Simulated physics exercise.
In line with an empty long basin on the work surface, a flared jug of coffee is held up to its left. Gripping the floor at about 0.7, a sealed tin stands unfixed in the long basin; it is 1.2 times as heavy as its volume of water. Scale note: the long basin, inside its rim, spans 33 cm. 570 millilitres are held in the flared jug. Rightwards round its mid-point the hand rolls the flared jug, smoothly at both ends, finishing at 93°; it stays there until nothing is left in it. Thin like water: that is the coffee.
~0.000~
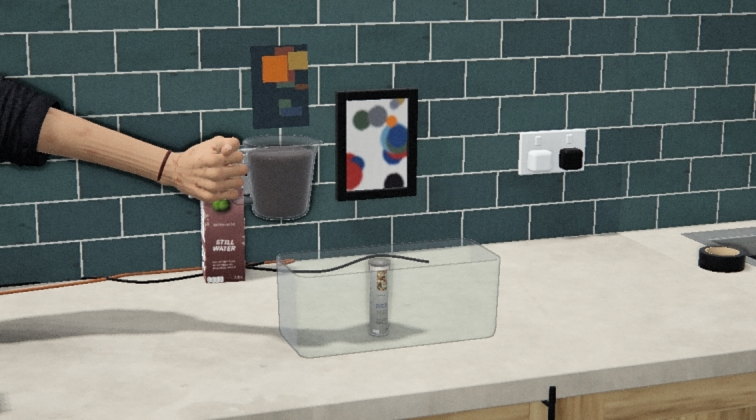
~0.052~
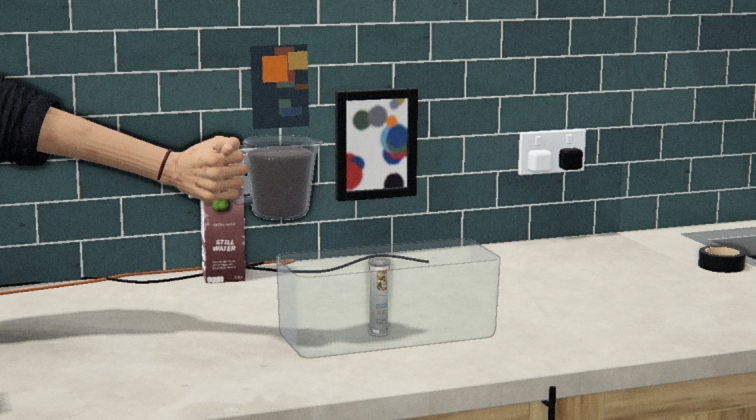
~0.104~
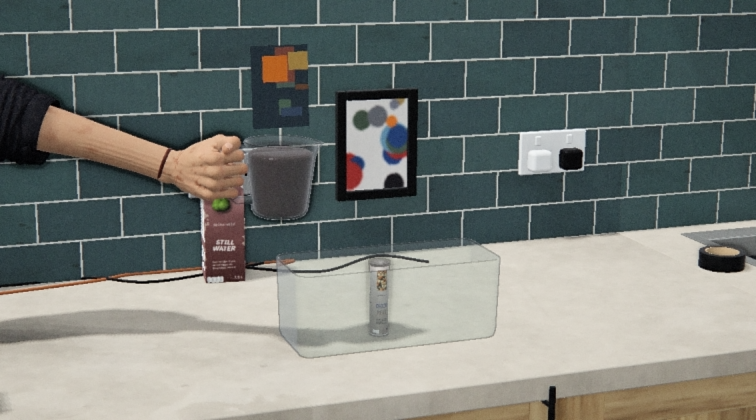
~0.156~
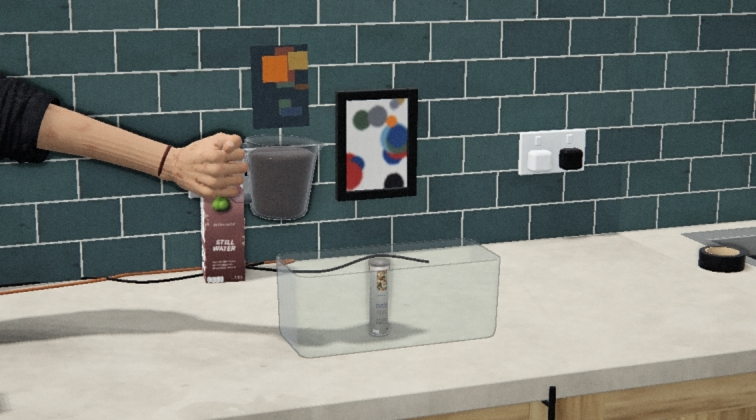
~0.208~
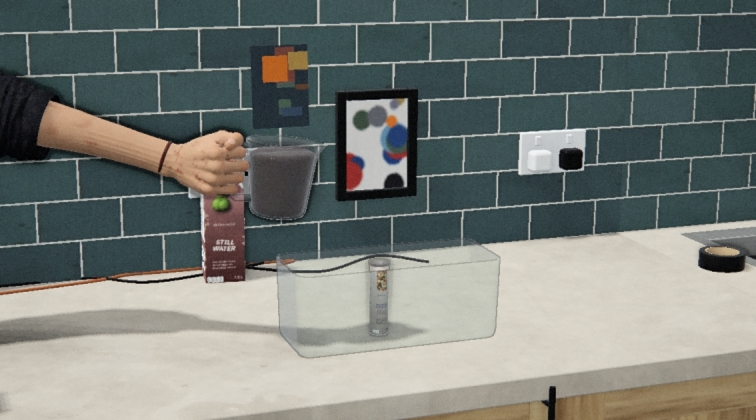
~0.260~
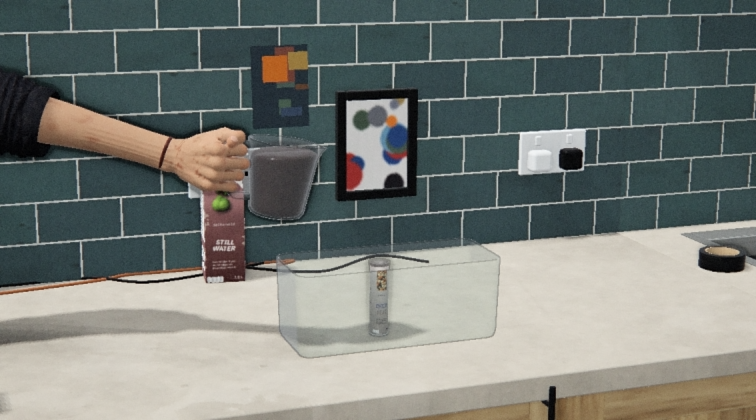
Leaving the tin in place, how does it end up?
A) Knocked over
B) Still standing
Answer: A.
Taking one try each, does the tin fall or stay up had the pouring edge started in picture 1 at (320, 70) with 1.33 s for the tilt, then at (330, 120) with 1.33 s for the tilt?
In the first try it remains standing; in the second it comes down.
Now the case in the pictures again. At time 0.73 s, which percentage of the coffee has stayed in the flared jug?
Roughly 82 percent.
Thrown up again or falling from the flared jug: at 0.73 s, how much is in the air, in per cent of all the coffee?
Close to 14 in a hundred.
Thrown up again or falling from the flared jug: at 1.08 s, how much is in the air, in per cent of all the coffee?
Roughly 18 per cent.
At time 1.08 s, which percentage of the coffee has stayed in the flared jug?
36 in a hundred, give or take.
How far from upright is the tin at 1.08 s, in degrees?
Near 5° from upright.
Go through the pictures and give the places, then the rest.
In the first picture, it leans 0°; its right rim is at (322, 140); the coffee meets the walls at (247, 153) and (312, 150); the long basin's rim runs from (286, 267) to (485, 249); the tin's top is at (379, 265).
In the second picture, it leans 0°; its right rim is at (322, 141); the coffee meets the walls at (247, 154) and (312, 150).
In the third picture, it leans 1°; its right rim is at (323, 141); the coffee meets the walls at (247, 153) and (312, 151).
In the fourth picture, it leans 3°; its right rim is at (324, 143); the coffee meets the walls at (248, 154) and (313, 151).
In the fifth picture, it leans 6°; its right rim is at (325, 144); the coffee meets the walls at (249, 154) and (314, 151).
In the sixth picture, it leans 8°; its right rim is at (326, 147); the coffee meets the walls at (251, 155) and (316, 151).
By 0.73 s the tilt is 54° and 83 per cent is still to pour; the tin stands where it began.
By 1.08 s the tilt is 85° and 35 per cent is still to pour; the tin leans 4°.
By 1.44 s the tilt is 93° and 5 per cent is still to pour; the tin lies on its side.
By 1.83 s the tilt is 93° and 0 per cent is still to pour; the tin lies on its side.
At rest the tin lies on its side.
